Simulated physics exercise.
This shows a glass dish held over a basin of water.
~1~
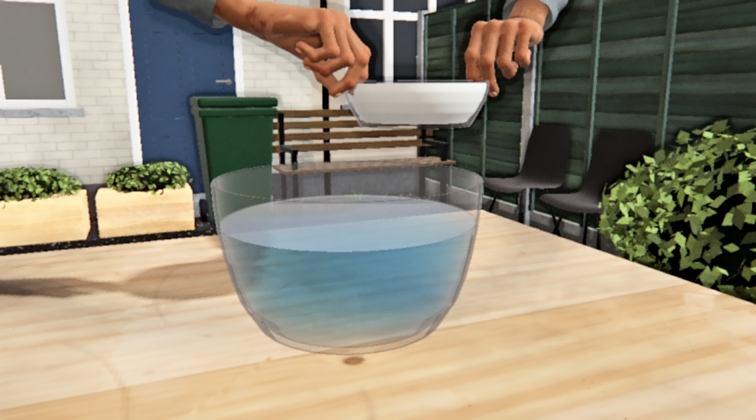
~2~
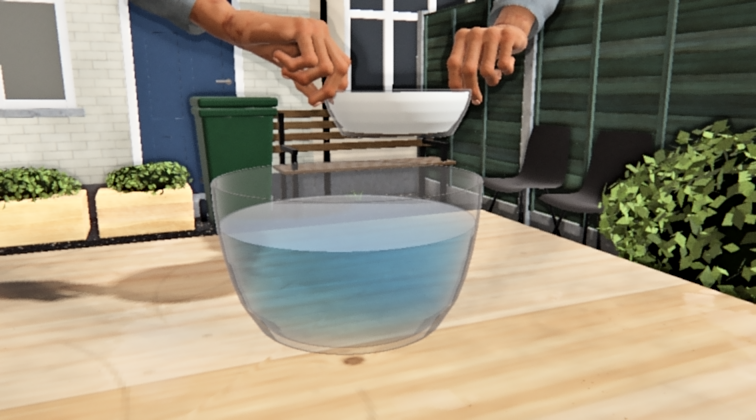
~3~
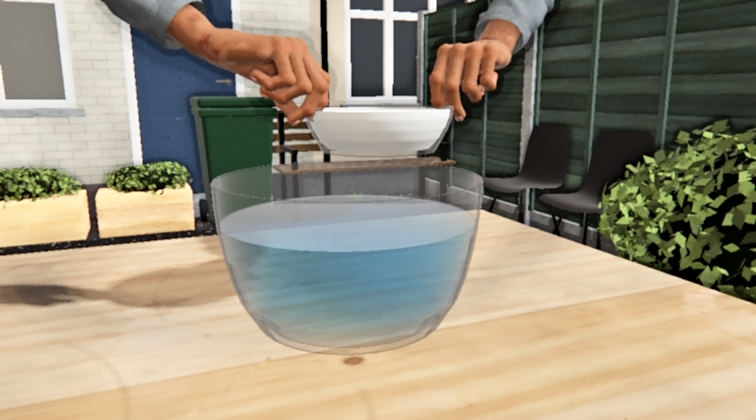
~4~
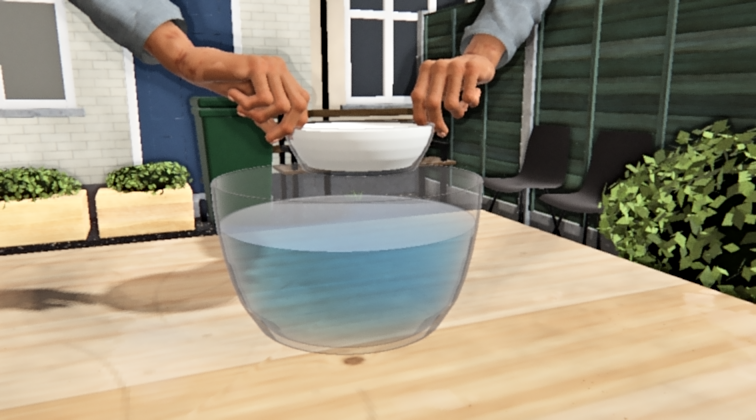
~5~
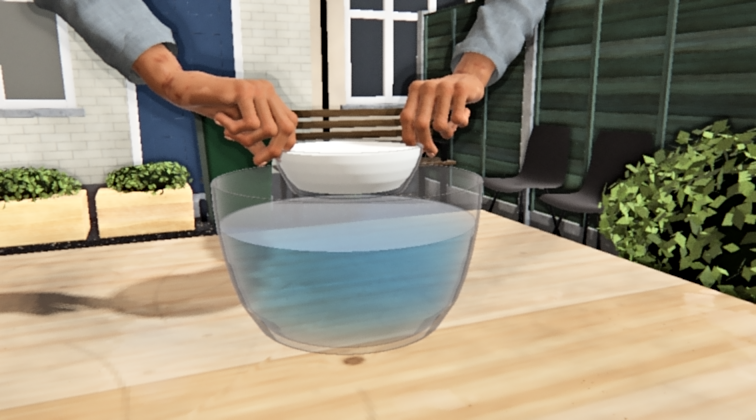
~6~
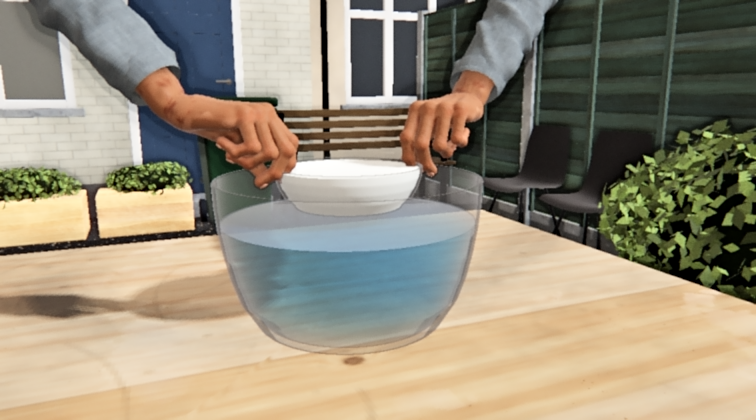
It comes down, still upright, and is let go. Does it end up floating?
No.
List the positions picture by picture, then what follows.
The first frame shows dish (415, 102) nearly full; above the basin.
The second frame shows dish nearly full, surface at (397, 94); coming down.
The third frame shows dish (378, 127) nearly full; lower.
The fourth frame shows dish nearly full, surface at (359, 127); lower still.
The fifth frame shows dish (348, 165) nearly full; close to the surface.
The sixth frame shows dish nearly full, surface at (348, 169); just over the surface.
A moment on, the dish dips into the water.
Further on, water pours in over its rim.
When it is over, the dish lies on the bottom.
